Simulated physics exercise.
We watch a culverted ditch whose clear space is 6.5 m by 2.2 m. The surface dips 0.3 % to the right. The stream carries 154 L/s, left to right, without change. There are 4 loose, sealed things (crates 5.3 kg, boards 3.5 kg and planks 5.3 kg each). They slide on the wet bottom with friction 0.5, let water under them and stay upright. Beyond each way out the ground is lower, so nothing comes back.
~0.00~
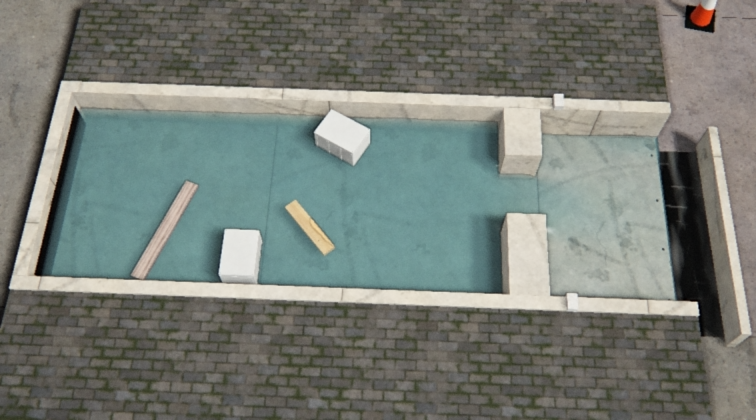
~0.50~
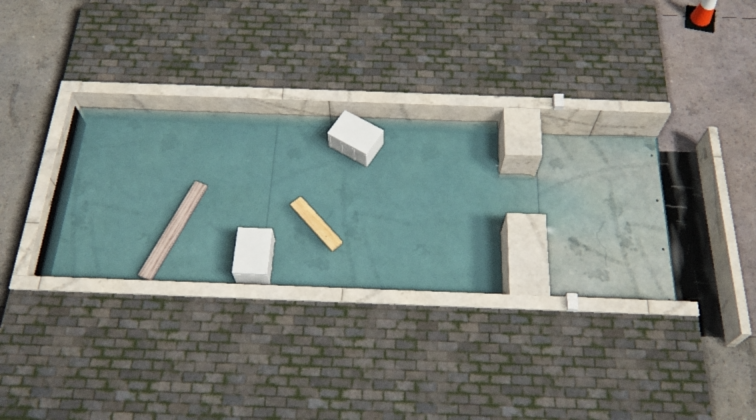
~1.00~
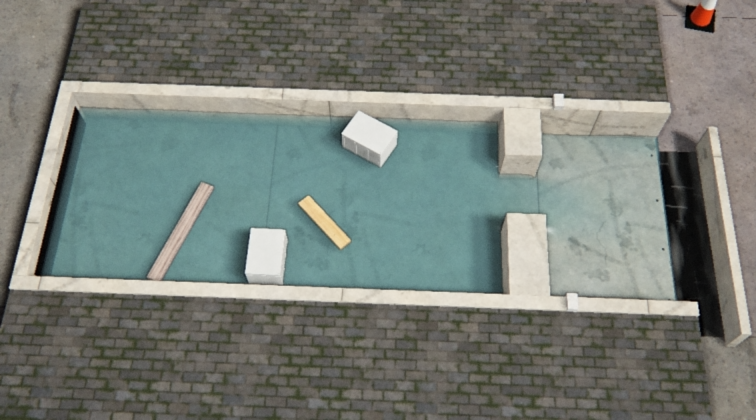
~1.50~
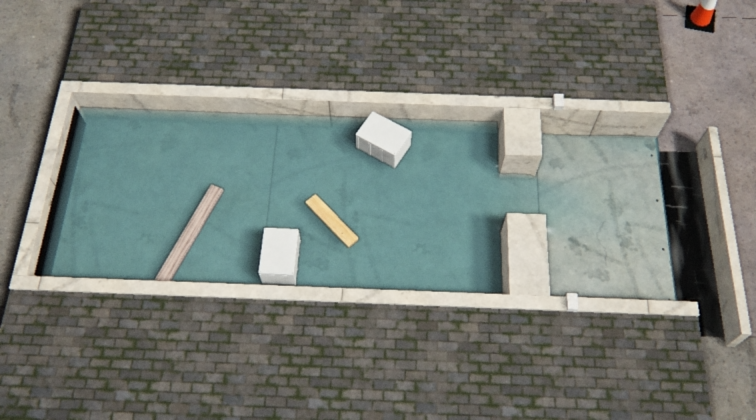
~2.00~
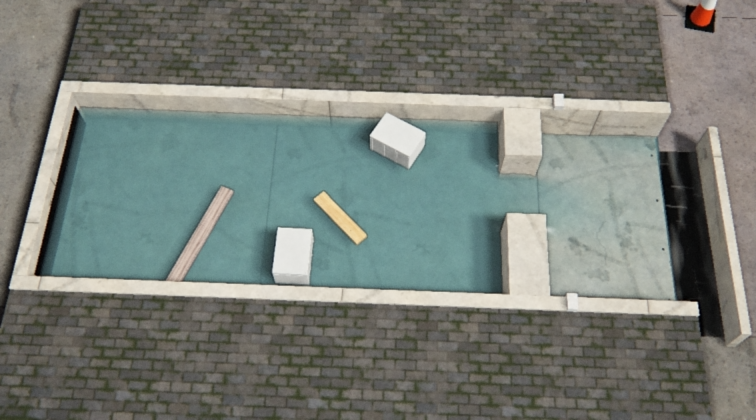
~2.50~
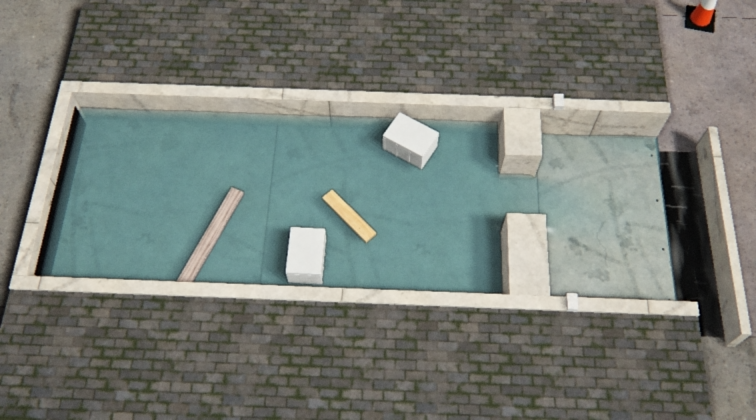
The clip opens on a shallow, walled channel of blue-green water set between strips of mossy paving, with two white blocks and two wooden pieces floating in it. All four drift slowly and steadily rightward together, shifting a modest distance while the pale blocks forming a gap stay still.
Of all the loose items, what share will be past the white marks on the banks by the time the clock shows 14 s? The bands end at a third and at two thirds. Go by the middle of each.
Share: Two thirds or more.
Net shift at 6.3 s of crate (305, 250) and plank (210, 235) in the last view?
In that order: 200 cm, 150 cm.
After 3.5 s 0 of 4 are over the mark; 4 afloat.
After 6.3 s 0 of 4 are over the mark; 4 afloat.
After 10.0 s 2 of 4 are over the mark; 2 afloat.
After 14.0 s 4 of 4 are over the mark; 0 afloat.
